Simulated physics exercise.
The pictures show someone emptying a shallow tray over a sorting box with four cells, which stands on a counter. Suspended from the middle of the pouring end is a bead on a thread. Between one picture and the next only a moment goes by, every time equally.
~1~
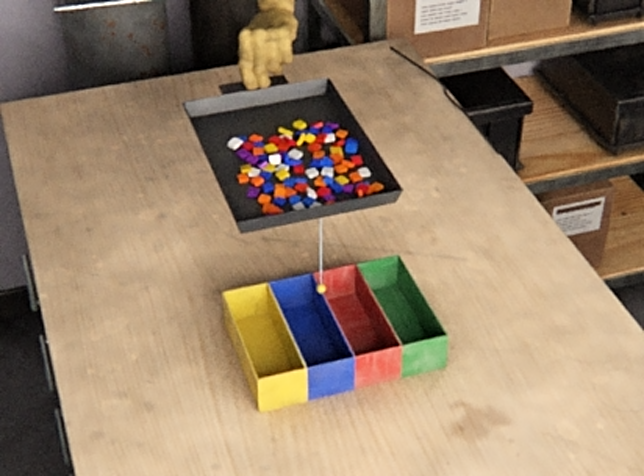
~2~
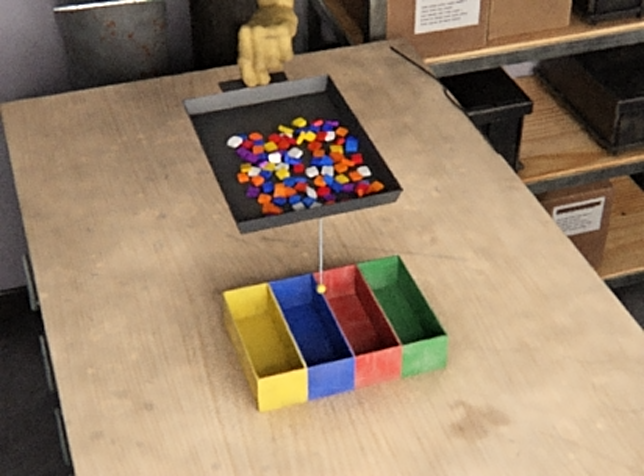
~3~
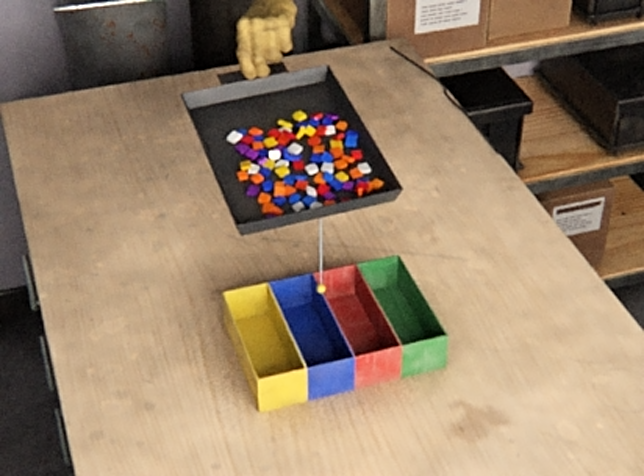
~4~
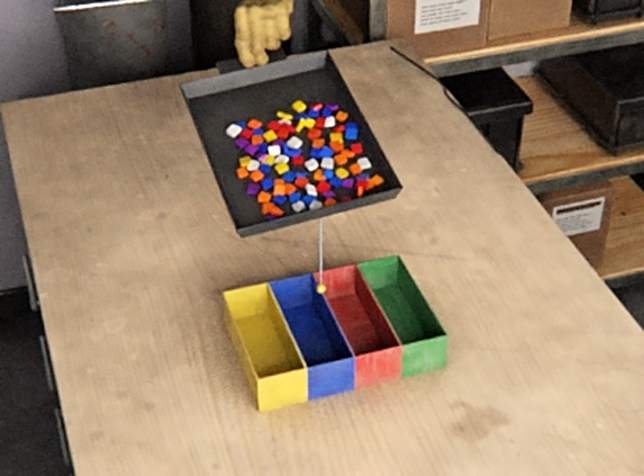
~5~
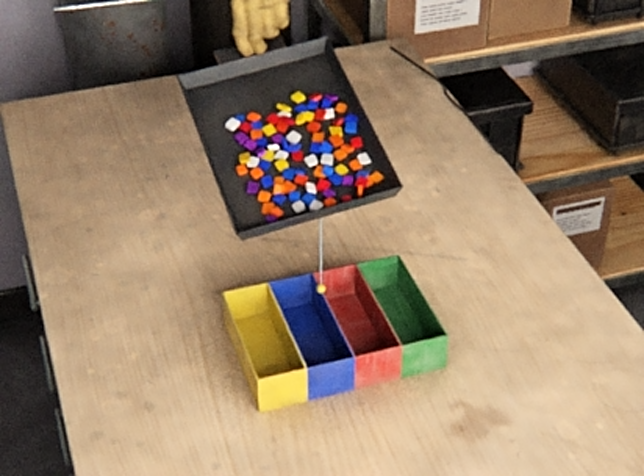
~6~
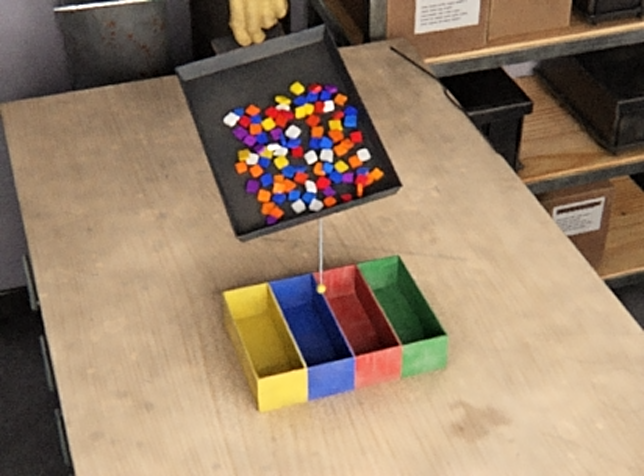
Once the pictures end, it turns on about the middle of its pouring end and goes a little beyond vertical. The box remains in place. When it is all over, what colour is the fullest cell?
It is the yellow one.
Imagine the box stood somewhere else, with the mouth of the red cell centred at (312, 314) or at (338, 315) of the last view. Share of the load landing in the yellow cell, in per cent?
Trial 1: 10 percent; trial 2: 60 percent.
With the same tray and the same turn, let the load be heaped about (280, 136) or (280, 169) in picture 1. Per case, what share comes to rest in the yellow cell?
First case around 70 %, second case around 80 %.
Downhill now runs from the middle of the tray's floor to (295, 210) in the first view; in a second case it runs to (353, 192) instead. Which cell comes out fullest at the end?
The yellow one, then green.
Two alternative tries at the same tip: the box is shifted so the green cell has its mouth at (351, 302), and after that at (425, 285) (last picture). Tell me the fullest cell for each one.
The first time that blue cell comes out on top, the second time the yellow one.
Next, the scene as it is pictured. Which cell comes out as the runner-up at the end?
That blue cell.
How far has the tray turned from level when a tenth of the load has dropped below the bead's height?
I'd put it at about 85 degrees.
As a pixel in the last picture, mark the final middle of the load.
Roughly at (263, 349), give or take.
Shortly afterwards, tray tipped steeply; all but a few on the tray; only a few falling or outside the box.
Next, tray tipped past a quarter turn; near a quarter on the tray; near a third in the yellow cell; a little in the blue cell; near a third falling or outside the box.
Some moments later, tray tipped past a quarter turn; the bulk in the yellow cell; near a quarter in the blue cell; a little falling or outside the box.
In the end, tray tipped past a quarter turn; the bulk in the yellow cell; near a quarter in the blue cell; none at all in the red cell; none at all in the green cell; a little outside the box.
